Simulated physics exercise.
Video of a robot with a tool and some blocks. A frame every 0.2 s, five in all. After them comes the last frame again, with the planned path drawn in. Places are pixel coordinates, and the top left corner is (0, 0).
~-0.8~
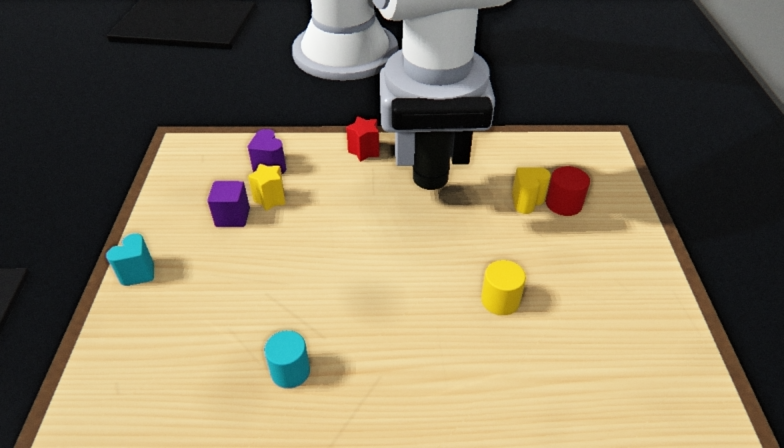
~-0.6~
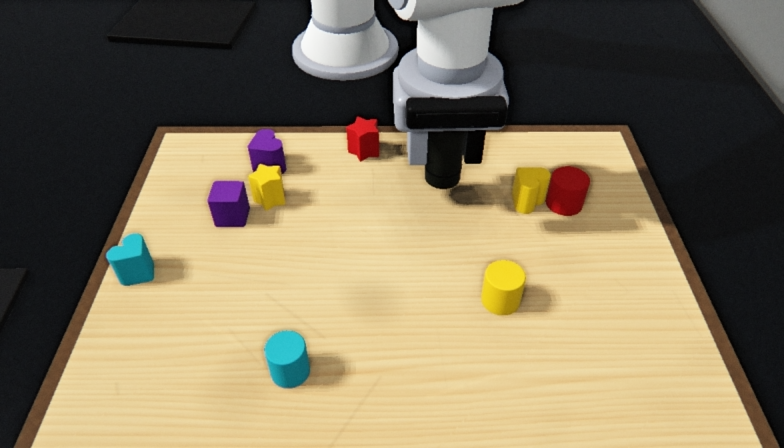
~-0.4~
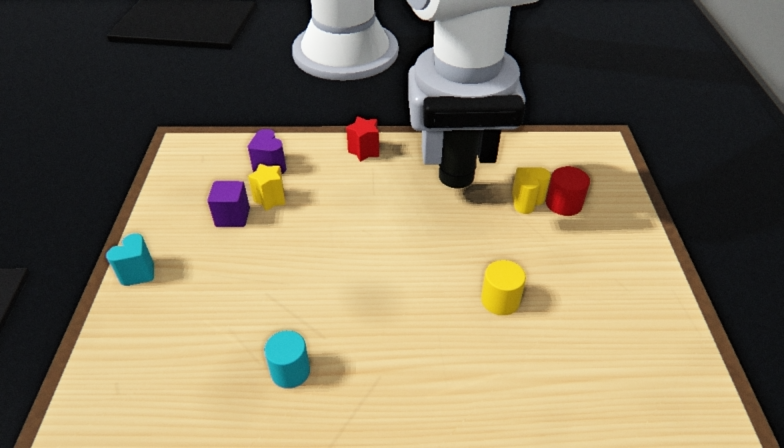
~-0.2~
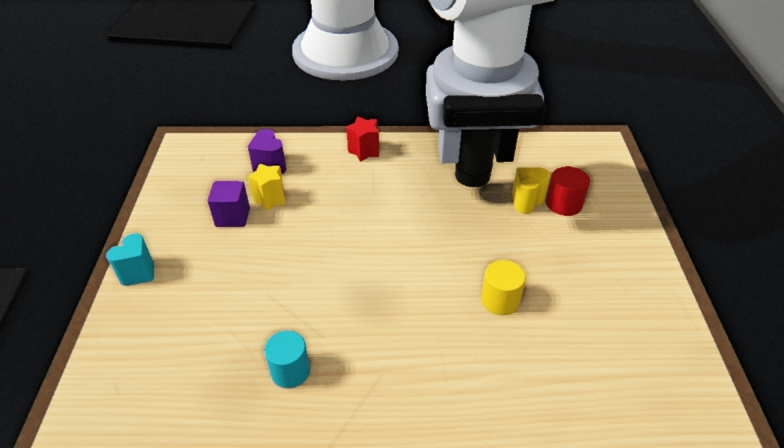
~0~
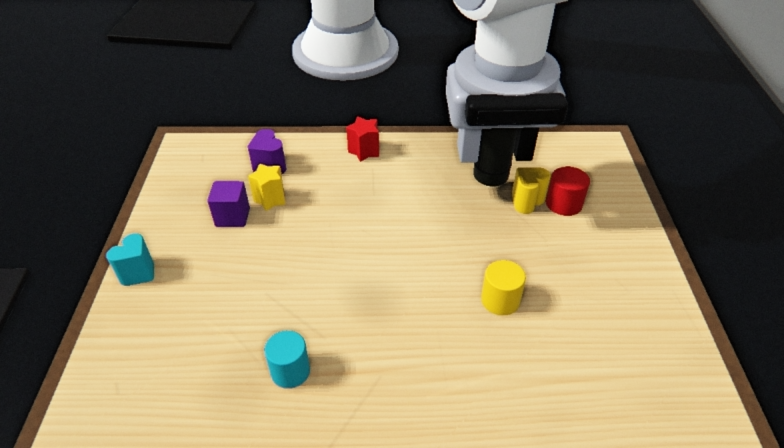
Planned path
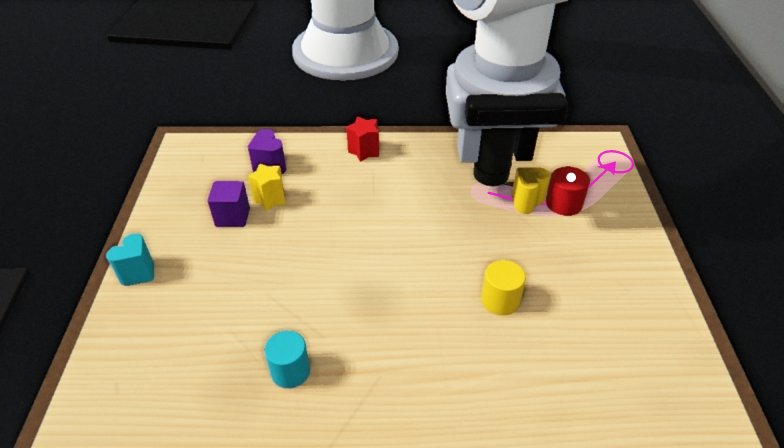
A robot arm moves its black tool right, toward a yellow heart beside a red cylinder.
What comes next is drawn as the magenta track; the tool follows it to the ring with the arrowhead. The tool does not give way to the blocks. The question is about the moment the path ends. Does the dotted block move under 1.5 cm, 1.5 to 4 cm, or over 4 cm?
Final distance: More than 4 cm.
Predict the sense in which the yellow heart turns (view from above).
Answer: With the clock.
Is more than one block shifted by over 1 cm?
Answer: Yes.
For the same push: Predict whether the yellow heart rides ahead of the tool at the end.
It slips out to the side or back.
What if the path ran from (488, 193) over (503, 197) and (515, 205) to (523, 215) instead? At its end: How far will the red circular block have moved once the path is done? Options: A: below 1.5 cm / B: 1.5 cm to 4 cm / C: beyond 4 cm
Letter B.
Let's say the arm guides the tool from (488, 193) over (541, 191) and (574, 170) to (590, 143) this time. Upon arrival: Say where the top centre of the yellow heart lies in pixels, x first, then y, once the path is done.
It comes to (567, 185).
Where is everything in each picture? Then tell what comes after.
In the first picture, lower end of the tool at (431, 179), tops of blocks, yellow heart at (532, 175), red circular block at (571, 177).
In the second picture, tool at (442, 179), blocks as before.
In the third picture, tool at (456, 178), blocks as before.
In the fourth picture, tool at (473, 177), blocks as before.
In the fifth picture, tool at (491, 176), yellow heart at (532, 175), red circular block at (571, 177).
The drawn path runs from (488, 193) via (545, 204) and (588, 187), ending at (616, 162); the dot is on the red circular block.
What follows on the original path. One third of the way, tool at (551, 187); yellow heart at (583, 194), turned 55° clockwise; red circular block at (617, 190).
Two thirds of the way, tool at (594, 170); yellow heart at (591, 196), turned 70° clockwise; red circular block at (623, 191).
At the end, tool at (621, 145); yellow heart at (591, 196), turned 70° clockwise; red circular block at (623, 191).
